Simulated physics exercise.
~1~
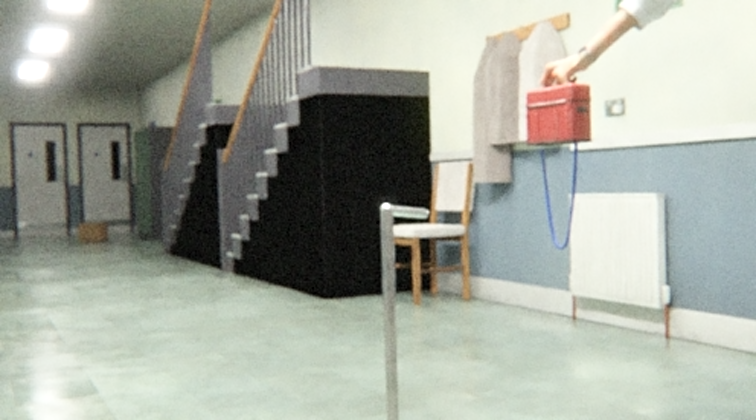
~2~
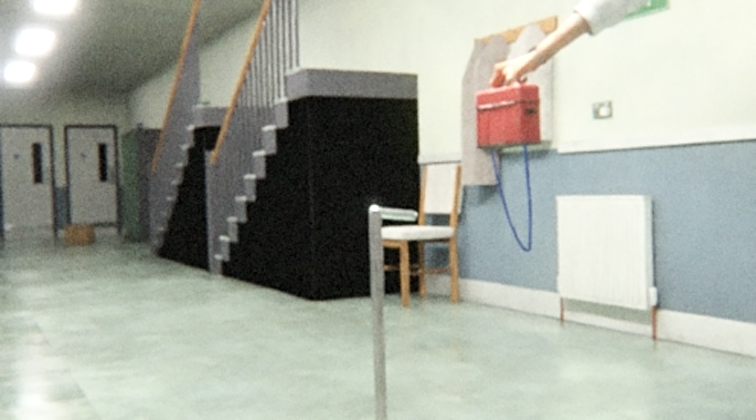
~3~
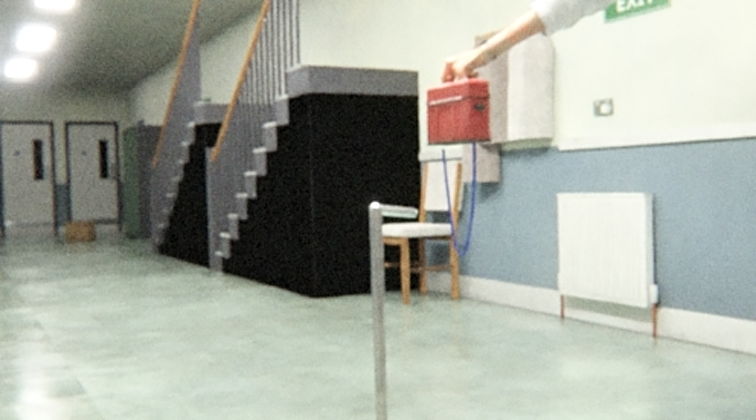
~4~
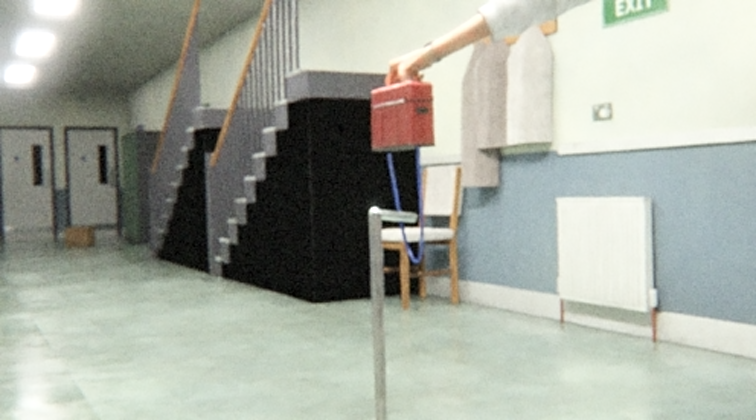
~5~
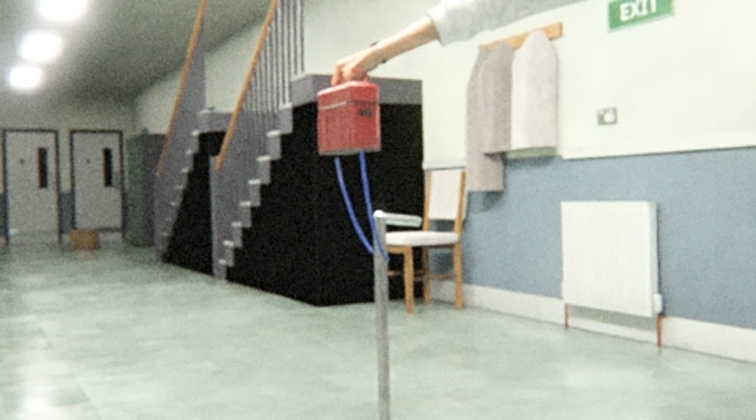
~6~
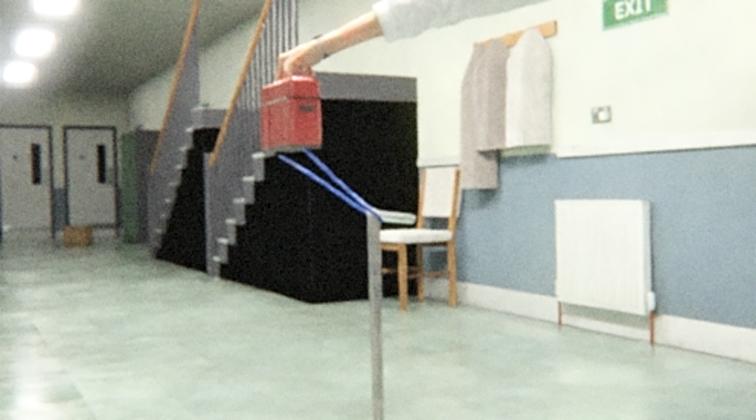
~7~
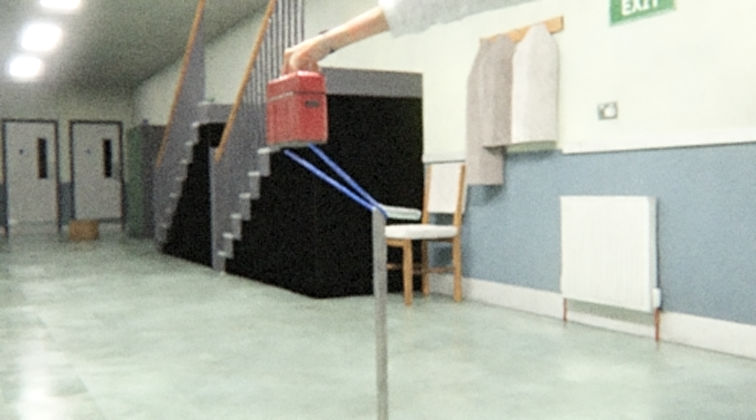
At first, a hand reaches in from the upper right of a hallway, holding a red case upright by its top, with a blue loop hanging beneath it. The hand carries the case steadily left, past the coats on the wall and the wooden chair, toward a metal post with a hook. As the case passes over the post, the dangling loop comes down around it. The case continues left, and the loop catches on the hook and stretches out at a slant. Finally the hand stops, still gripping the snagged case just left of the post, with the loop pulled tight.
